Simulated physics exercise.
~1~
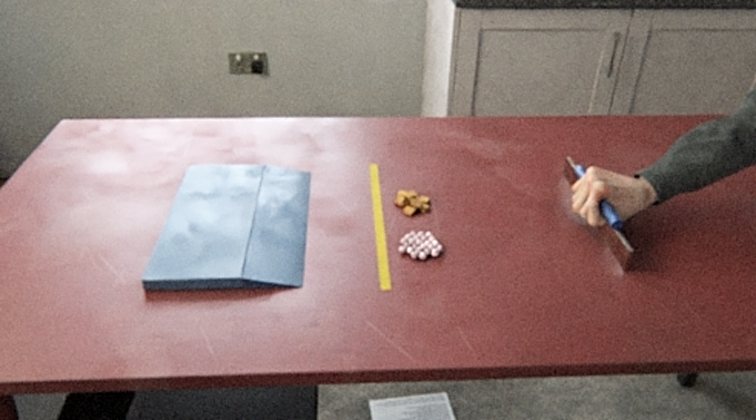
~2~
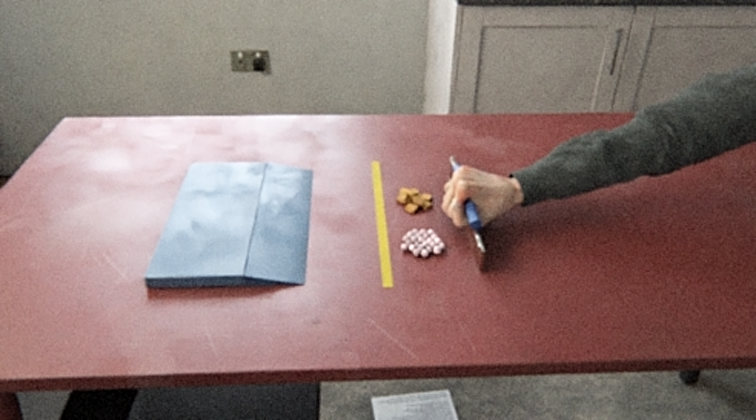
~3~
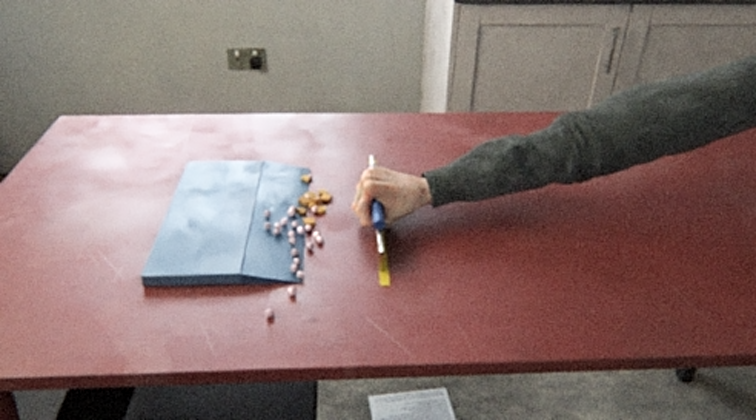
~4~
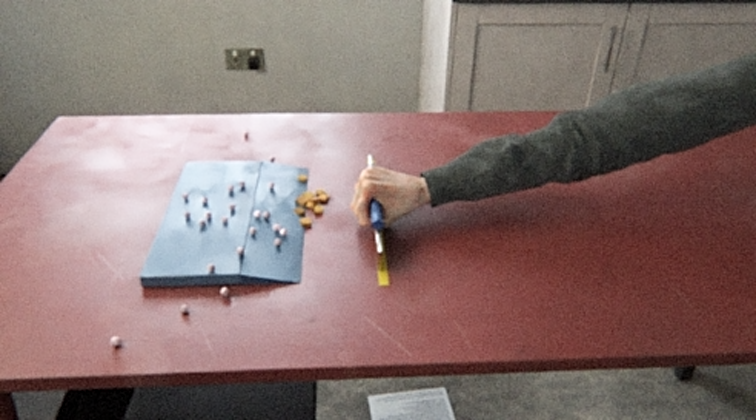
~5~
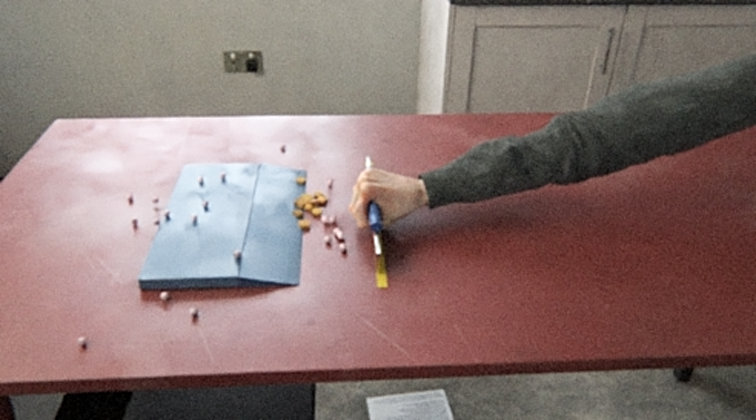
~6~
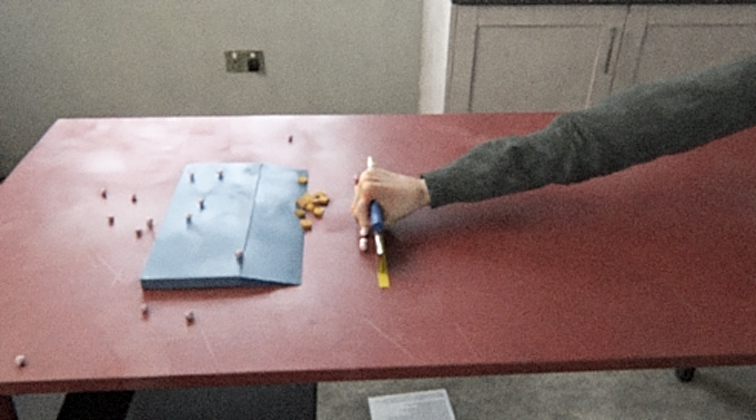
The footage shows a hand sliding a scraper left across a red table, pushing pale beads and amber chunks toward a blue ramped slab. The scraper stops at yellow tape; most beads scatter onto and beyond the slab, some rolling back, while the chunks stay around the ramp's lower edge.
